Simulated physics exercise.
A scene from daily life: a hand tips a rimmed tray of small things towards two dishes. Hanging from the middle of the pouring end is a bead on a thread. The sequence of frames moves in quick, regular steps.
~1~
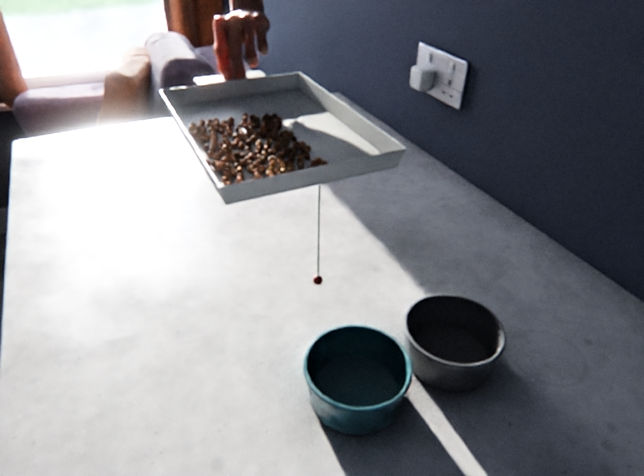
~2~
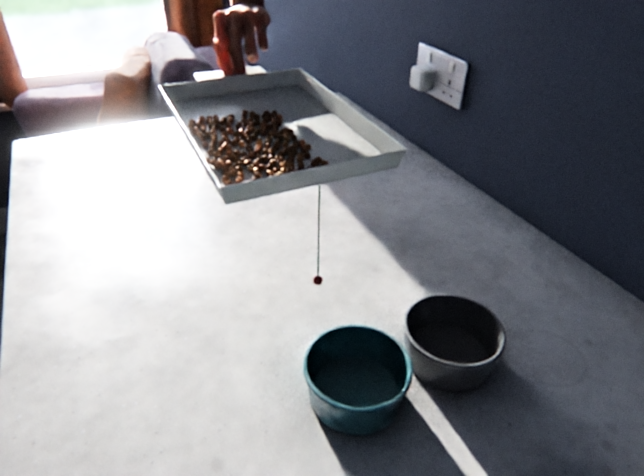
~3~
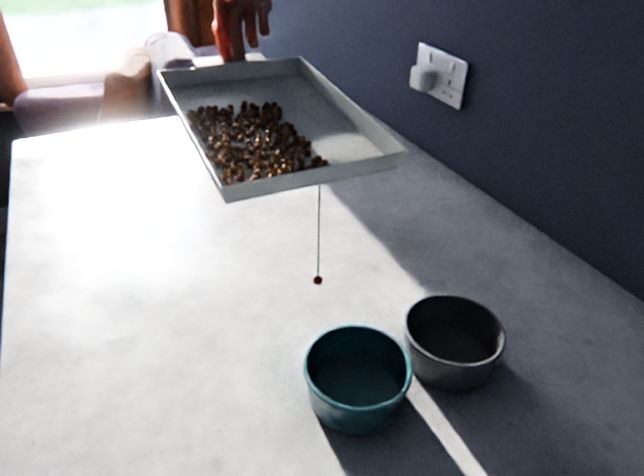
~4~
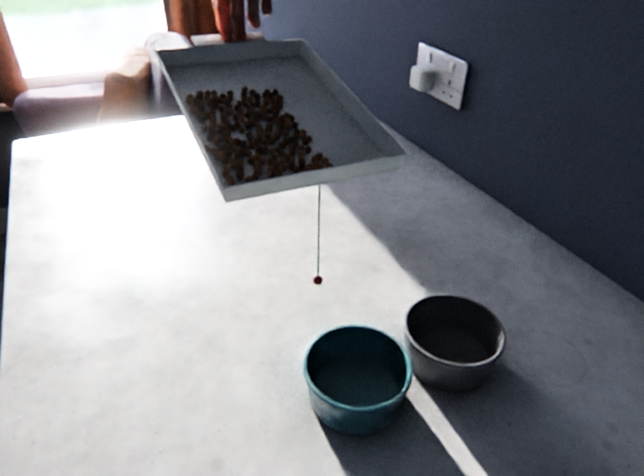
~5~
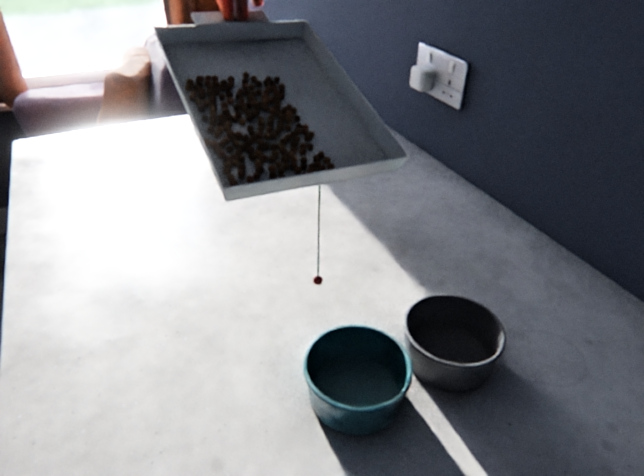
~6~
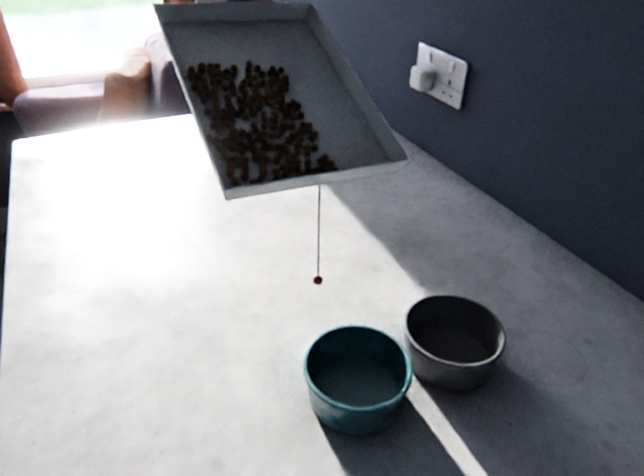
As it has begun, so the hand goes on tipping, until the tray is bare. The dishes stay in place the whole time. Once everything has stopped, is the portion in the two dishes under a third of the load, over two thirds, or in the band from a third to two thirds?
It is under a third.
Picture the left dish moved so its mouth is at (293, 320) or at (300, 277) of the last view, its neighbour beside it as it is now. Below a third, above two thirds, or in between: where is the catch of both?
Case one, beyond two thirds; case two, under a third.
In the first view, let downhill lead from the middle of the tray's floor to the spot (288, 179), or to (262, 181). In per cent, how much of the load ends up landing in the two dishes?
About 10 % and about 0 %.
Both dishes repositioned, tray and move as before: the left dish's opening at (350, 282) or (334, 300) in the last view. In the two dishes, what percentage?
The first try gives 30 per cent, the second 60 per cent.
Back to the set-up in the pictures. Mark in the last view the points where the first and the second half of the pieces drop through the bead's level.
For the early half I get (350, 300), and for the late half (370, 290).
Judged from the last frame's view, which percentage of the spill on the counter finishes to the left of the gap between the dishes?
It works out to some 90 per cent.
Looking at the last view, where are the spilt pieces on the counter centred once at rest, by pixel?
Somewhere near (368, 333), I think.
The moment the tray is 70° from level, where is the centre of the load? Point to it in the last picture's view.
Load centre: Approx. (320, 169).
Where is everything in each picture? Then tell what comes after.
In the first picture, corners of the pouring end at (224, 184) and (400, 148), level; middle of the load at (249, 150), cereal balls; left dish at (383, 417); right dish at (483, 374); bead on its thread at (318, 280).
In the second picture, corners of the pouring end at (224, 184) and (400, 148), level; middle of the load at (249, 148).
In the third picture, corners of the pouring end at (225, 184) and (401, 149), tipped barely, lowest at the right corner; middle of the load at (249, 143).
In the fourth picture, corners of the pouring end at (226, 184) and (402, 152), tipped a little, lowest at the right corner; middle of the load at (249, 135).
In the fifth picture, corners of the pouring end at (227, 184) and (403, 154), tipped clearly, lowest at the right corner; middle of the load at (250, 128).
In the sixth picture, corners of the pouring end at (228, 185) and (404, 157), tipped clearly, lowest at the right corner; middle of the load at (254, 125), most on the move; left dish at (383, 417); right dish at (483, 374).
Soon after the last picture, tray tipped steeply; nearly all on the tray; a small part in the air.
A little later, tray tipped past a quarter turn; about a quarter on the tray; a small part in the left dish; a stray few in the right dish; about a quarter outside both; about half in the air.
Later still, tray tipped past a quarter turn; a small part in the left dish; a small part in the right dish; most outside both.
At rest, tray tipped past a quarter turn; a small part in the left dish; a small part in the right dish; most outside both.
